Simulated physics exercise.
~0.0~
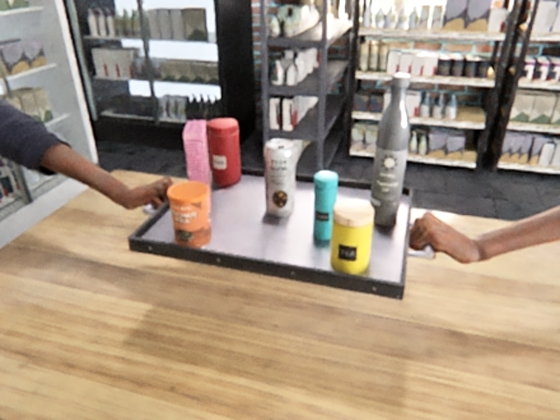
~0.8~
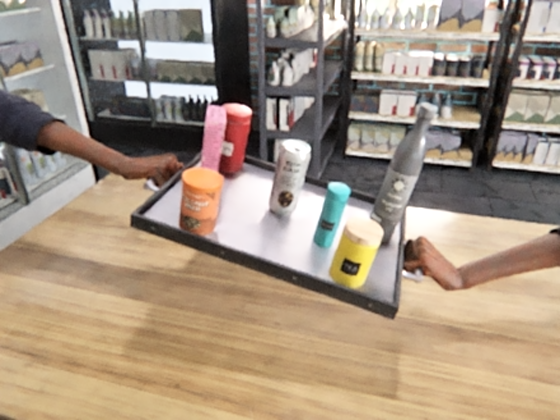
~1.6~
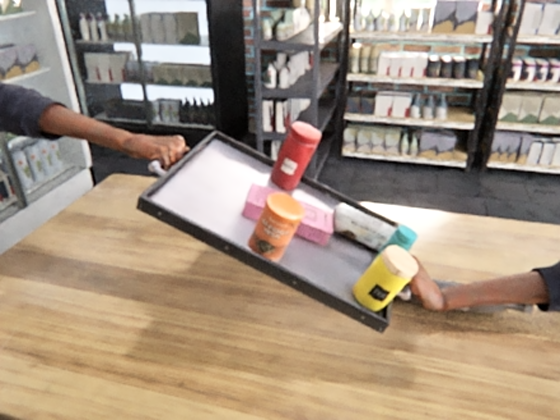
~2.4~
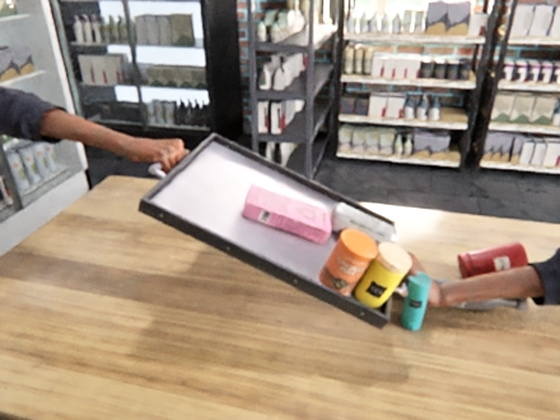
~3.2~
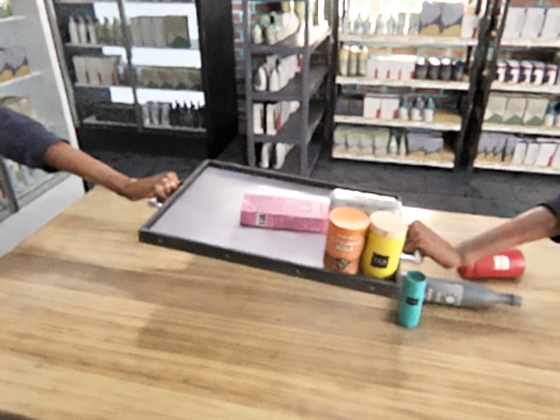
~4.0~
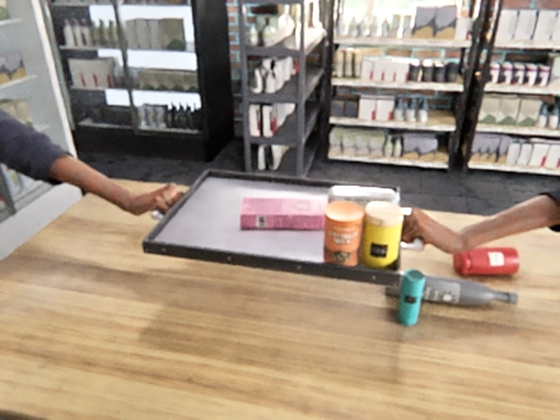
In a shop lined with product shelves, seen from in front of and slightly above a wooden counter, two hands hold a dark-rimmed tray carrying a pink packet, a red jar, an orange tin, a white can, a turquoise shaker, a yellow jar and a tall grey bottle. The hands tip the tray down to the right, and everything leans. The packet and can topple as the bottle goes over the side, followed by the red jar and shaker. The tray returns nearly level, with the orange tin and yellow jar upright at its right end, the packet and can lying on it, and the other three on the counter.
